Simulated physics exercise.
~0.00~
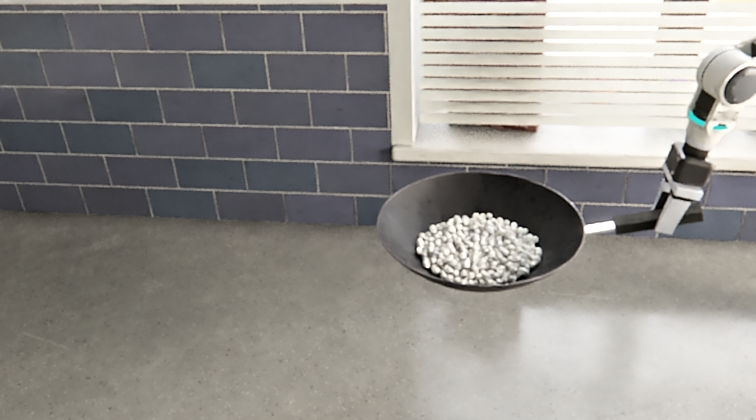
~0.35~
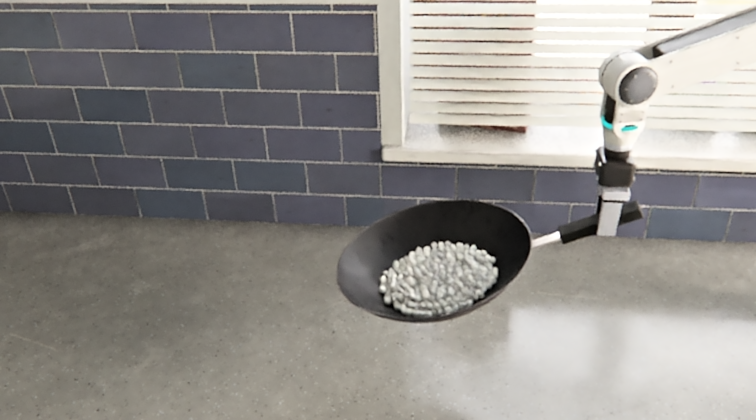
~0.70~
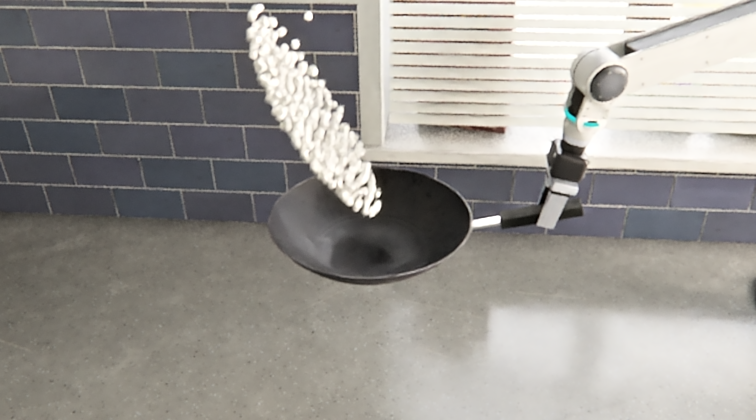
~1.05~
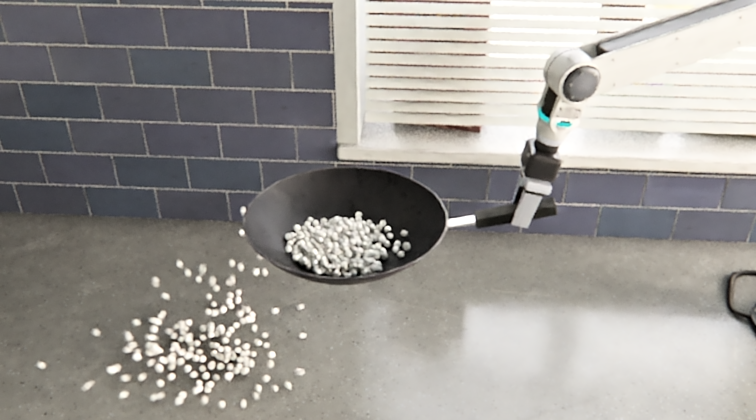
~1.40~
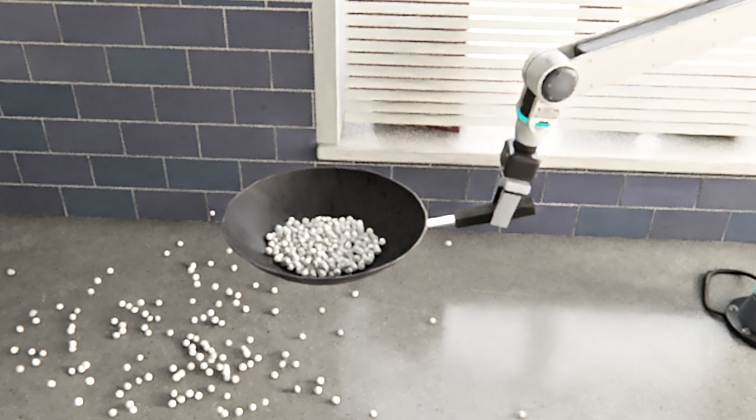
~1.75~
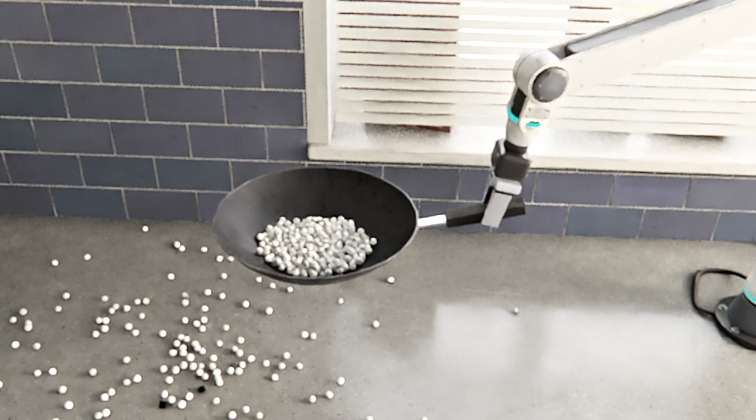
White beads flying up from a dark wok tossed by a robot arm, some landing back inside, many scattering across the grey counter.
